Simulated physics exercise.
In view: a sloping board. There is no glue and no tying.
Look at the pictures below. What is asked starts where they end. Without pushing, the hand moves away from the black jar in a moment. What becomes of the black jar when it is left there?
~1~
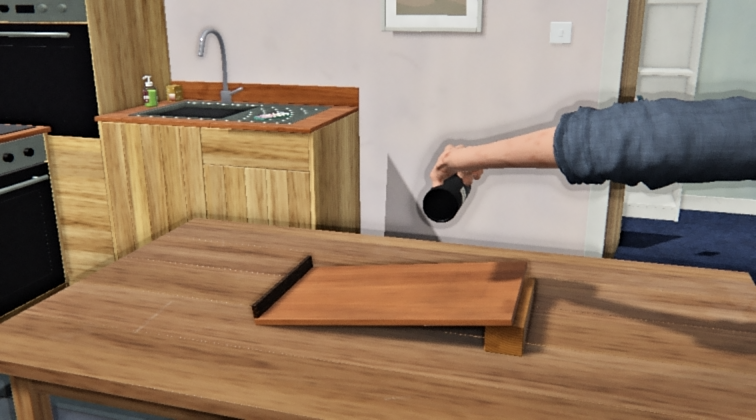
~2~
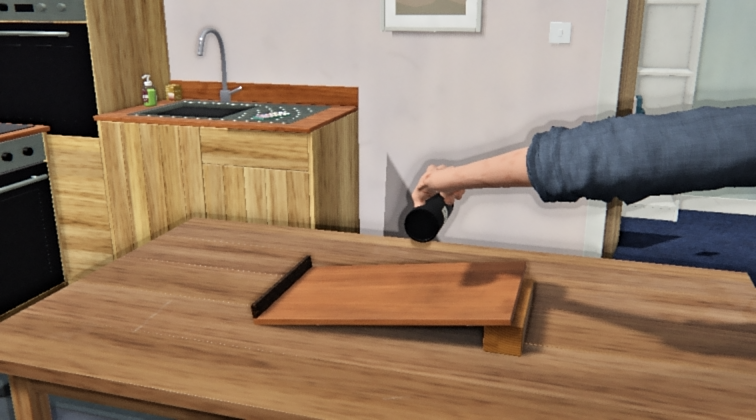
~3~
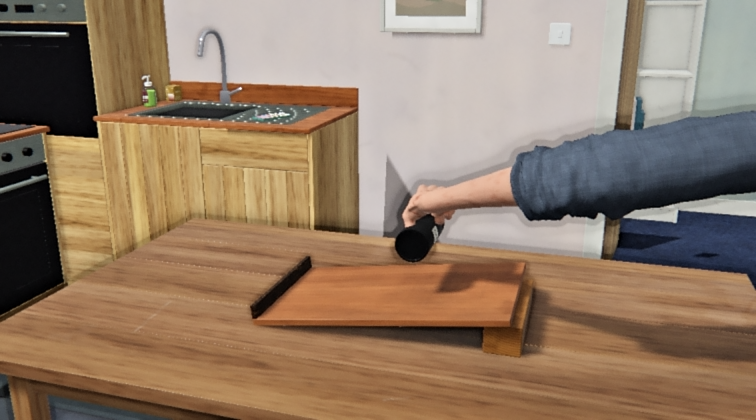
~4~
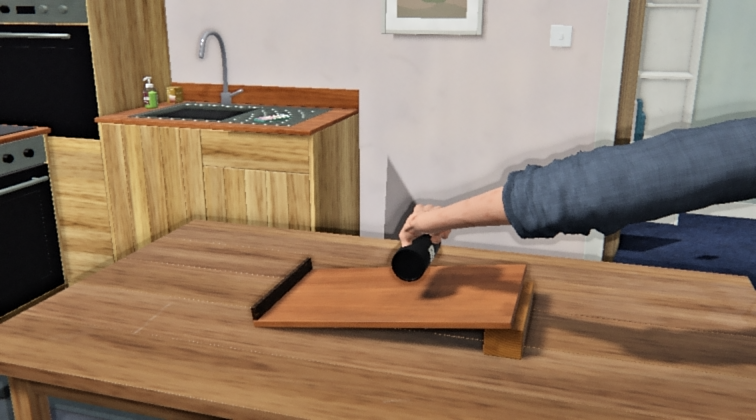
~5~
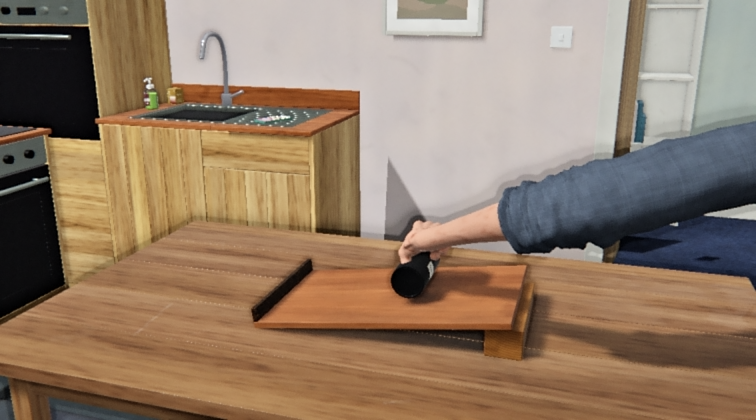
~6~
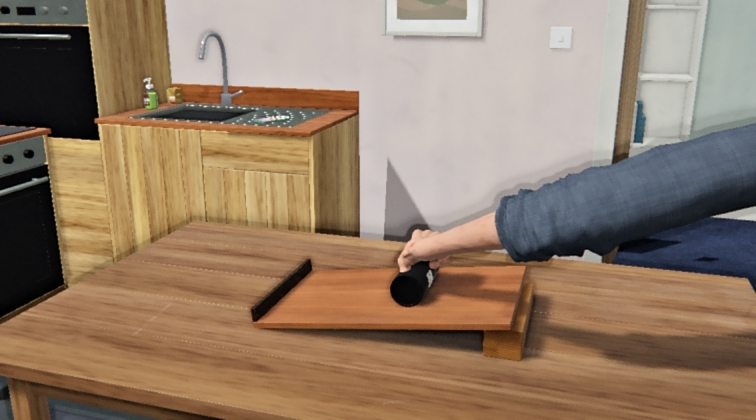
Most likely it will descend the slope.
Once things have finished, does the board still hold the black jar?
Result: The black jar stays on top.
Then, 0.60 s past the last view, black jar displaced about its own width near (371, 278).
Then, 0.80 s past the last view, black jar displaced well along near (330, 279).
Finally, moved from the start, black jar. Final places as the last picture's camera would see them, black jar near (299, 279). The black jar runs down the board.
